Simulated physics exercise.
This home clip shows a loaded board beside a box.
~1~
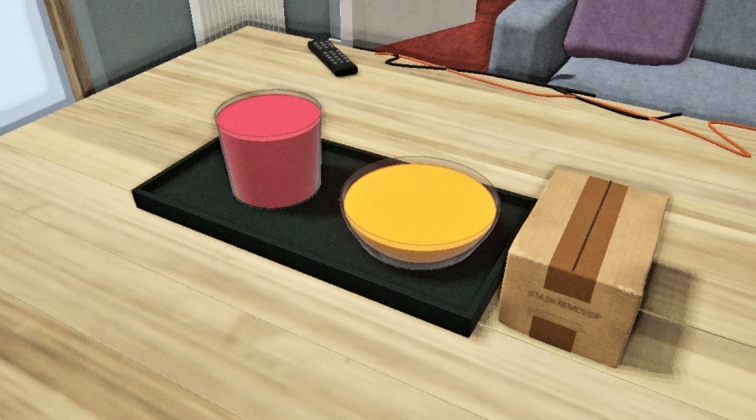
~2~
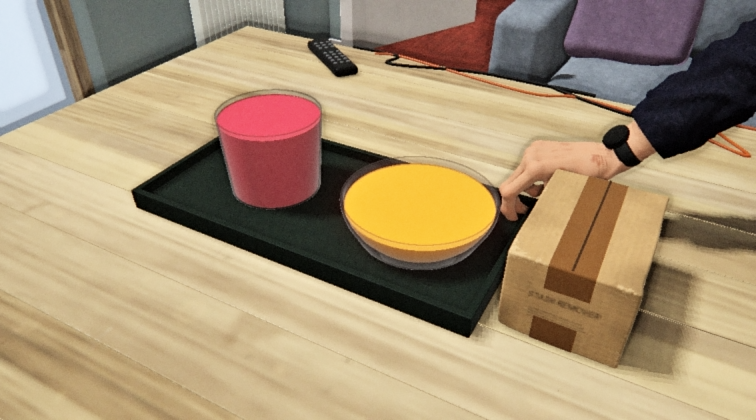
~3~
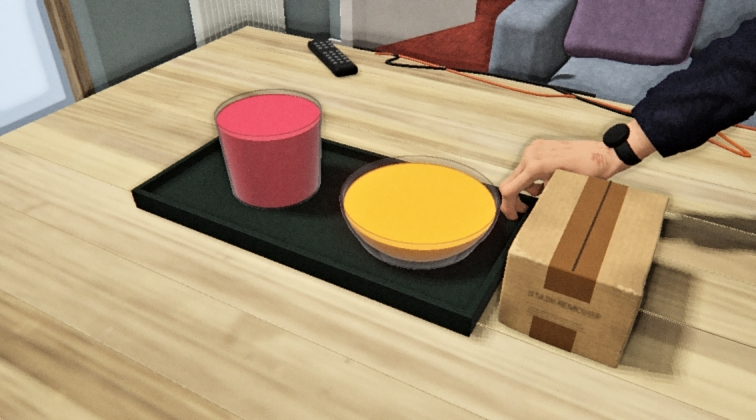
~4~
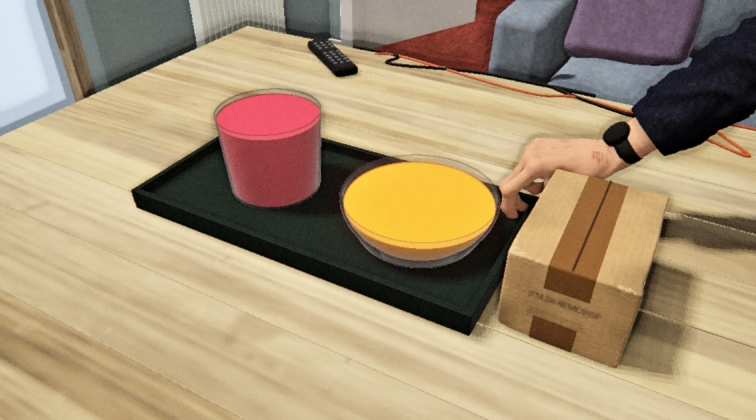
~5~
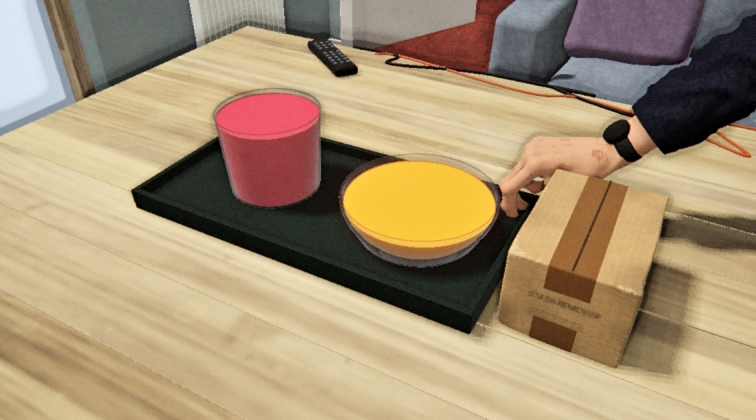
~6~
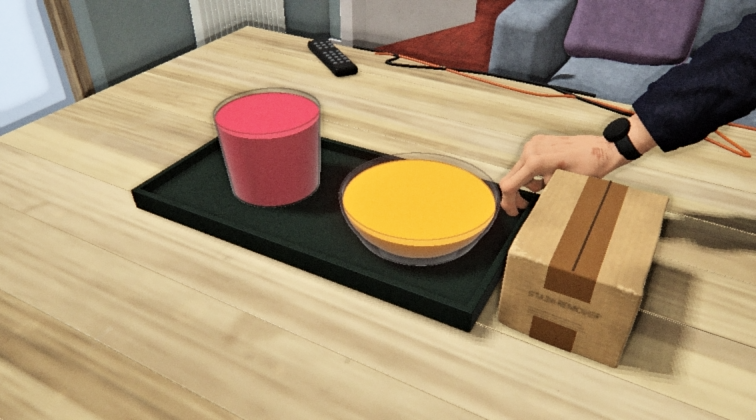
A hand in a dark sleeve reached in from the right and took the end of a black tray holding a pink-filled tub and a yellow-filled dish beside a cardboard box, barely raising it.
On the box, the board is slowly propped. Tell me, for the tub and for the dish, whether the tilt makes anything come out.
My prediction: On the left the tub: Watch it tip some out. On the right the dish: Watch it tip some out.
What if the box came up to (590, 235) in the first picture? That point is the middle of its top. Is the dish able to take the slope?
My call: It overflows.
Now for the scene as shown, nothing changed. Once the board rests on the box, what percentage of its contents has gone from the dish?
Roughly 36 per cent.
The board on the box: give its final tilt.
About 13°.
Next, the board slopes by about 7°; tub, its rim is dry; dish, its rim is dry.
After that, the board slopes by about 15°; tub, it has slopped over; dish, it has slopped over.
Finally, the board slopes by about 13°, resting on the box; tub, it has slopped over; dish, it has slopped over.
